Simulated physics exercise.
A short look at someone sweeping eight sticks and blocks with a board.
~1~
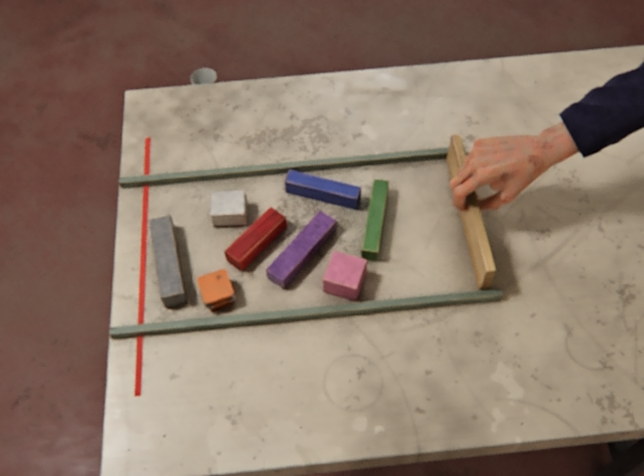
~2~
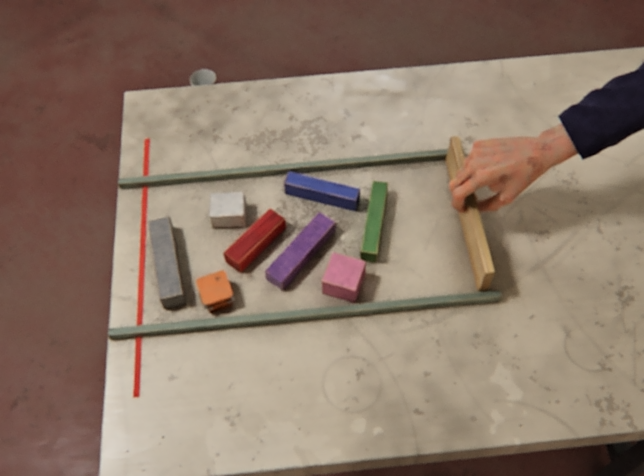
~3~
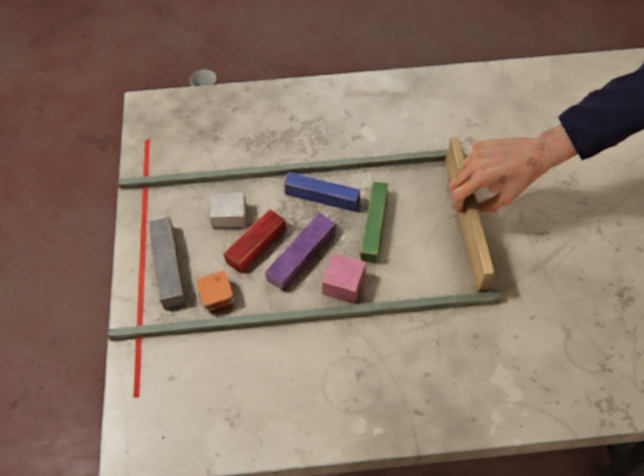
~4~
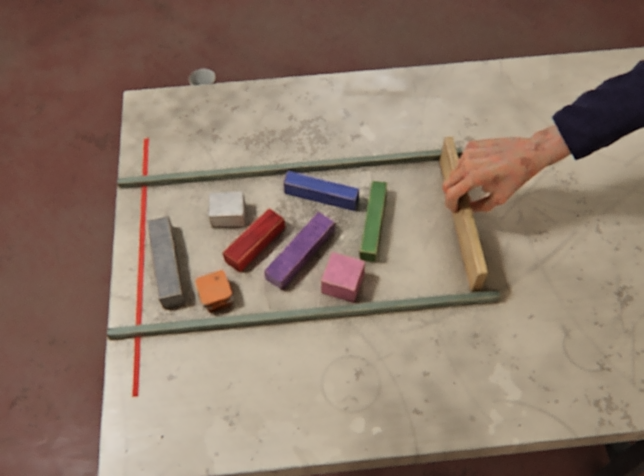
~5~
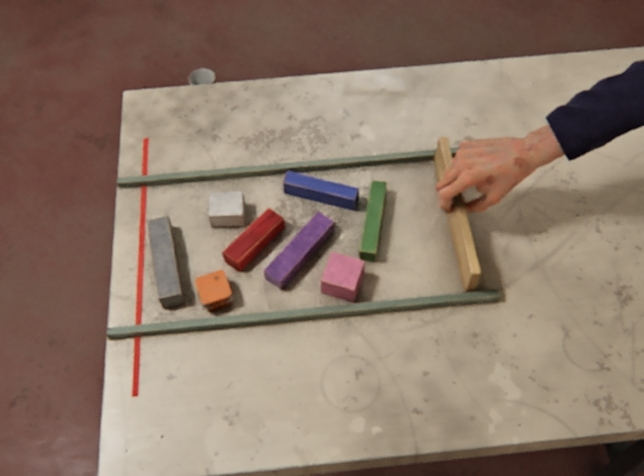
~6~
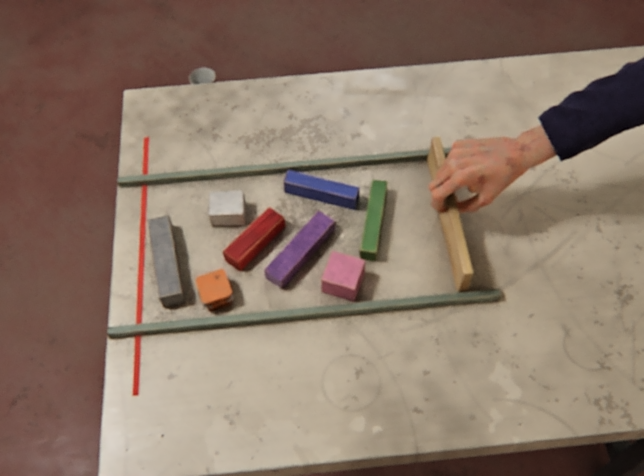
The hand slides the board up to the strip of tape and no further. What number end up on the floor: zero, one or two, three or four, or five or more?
The number that fall off is five or more.
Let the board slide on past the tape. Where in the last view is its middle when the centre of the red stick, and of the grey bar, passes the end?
At (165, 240) for the red stick; at (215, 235) for the grey bar.
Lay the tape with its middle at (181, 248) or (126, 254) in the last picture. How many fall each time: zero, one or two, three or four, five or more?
For each place: Either three or four; at least five.
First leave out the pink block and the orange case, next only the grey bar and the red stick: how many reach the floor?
It would be 4 and 4.
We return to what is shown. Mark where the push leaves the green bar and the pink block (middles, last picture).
First (132, 243), then (118, 304).
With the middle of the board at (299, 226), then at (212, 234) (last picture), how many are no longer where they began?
6 and 8.
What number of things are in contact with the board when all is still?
It touches 2.
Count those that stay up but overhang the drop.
1 of them.
Soon after, none off yet; grey bar at rest near (166, 260); orange case at rest near (215, 291); white block at rest near (228, 209).
Then, none off yet; grey bar moved a little near (133, 261); orange case moved well along near (160, 294); white block moved well along near (166, 215).
At rest, the number that fall off is five or more; fallen, blue bar, purple bar, red stick, white block, orange case and grey bar.
